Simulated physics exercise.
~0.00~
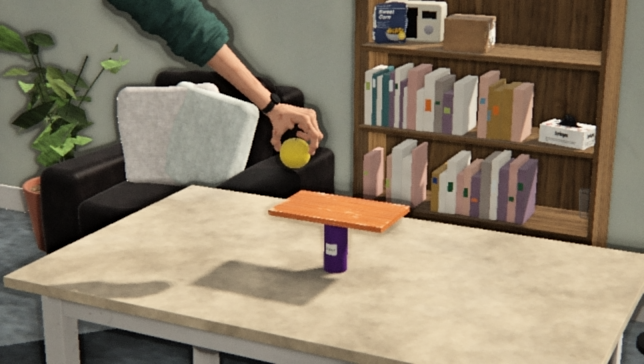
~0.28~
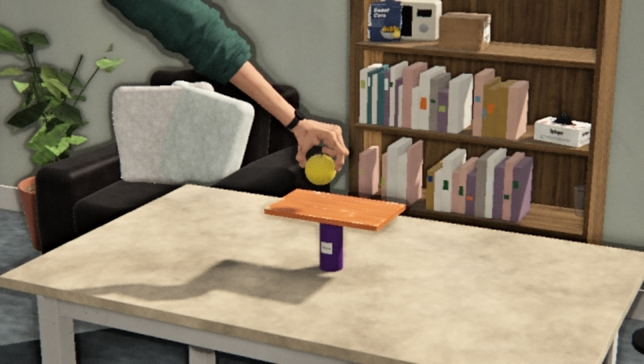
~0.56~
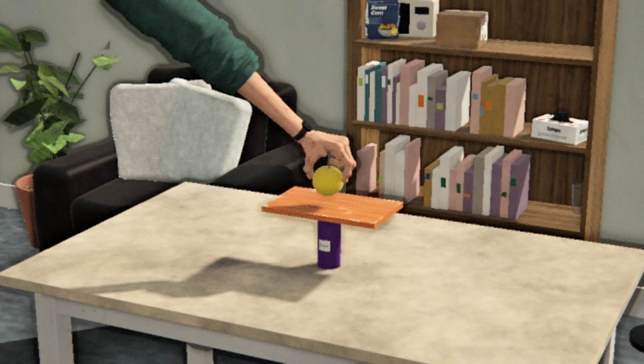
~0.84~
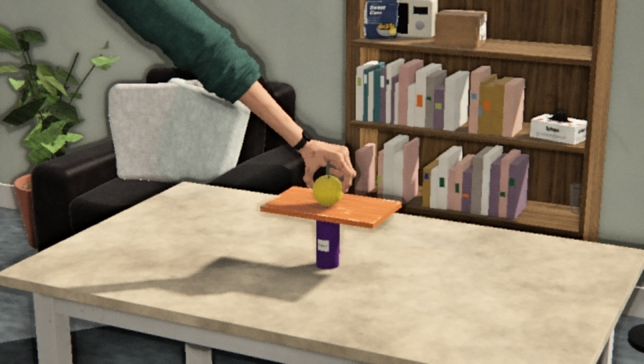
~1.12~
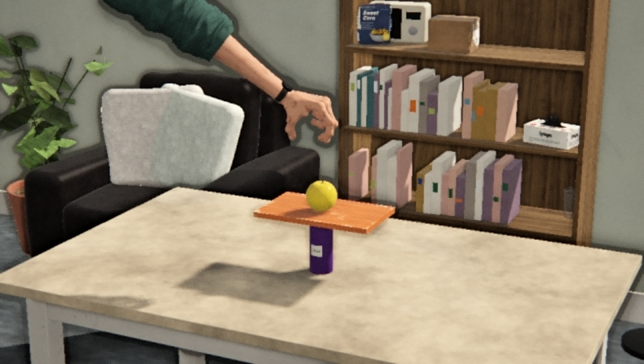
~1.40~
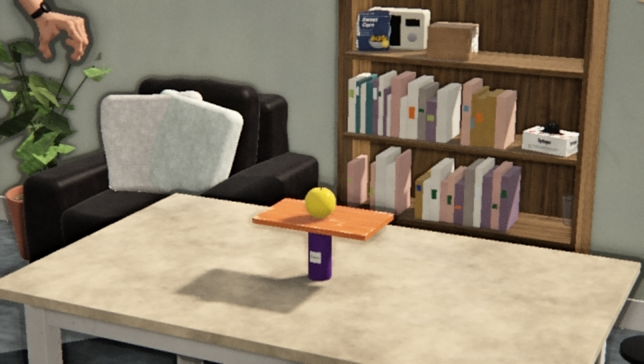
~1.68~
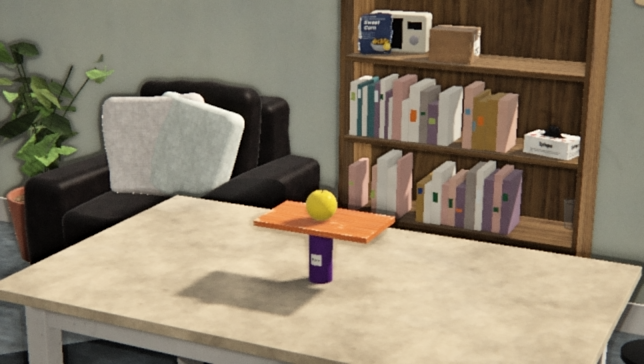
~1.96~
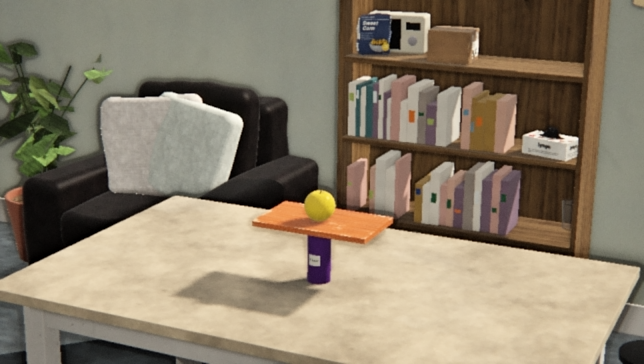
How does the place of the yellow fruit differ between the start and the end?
At the start the yellow fruit is held in a hand above the left part of the orange board. At the end it rests on top of the board, lower and a little further right.
On a table, a hand sets a yellow ball-like fruit on a balanced orange board, and it stays.
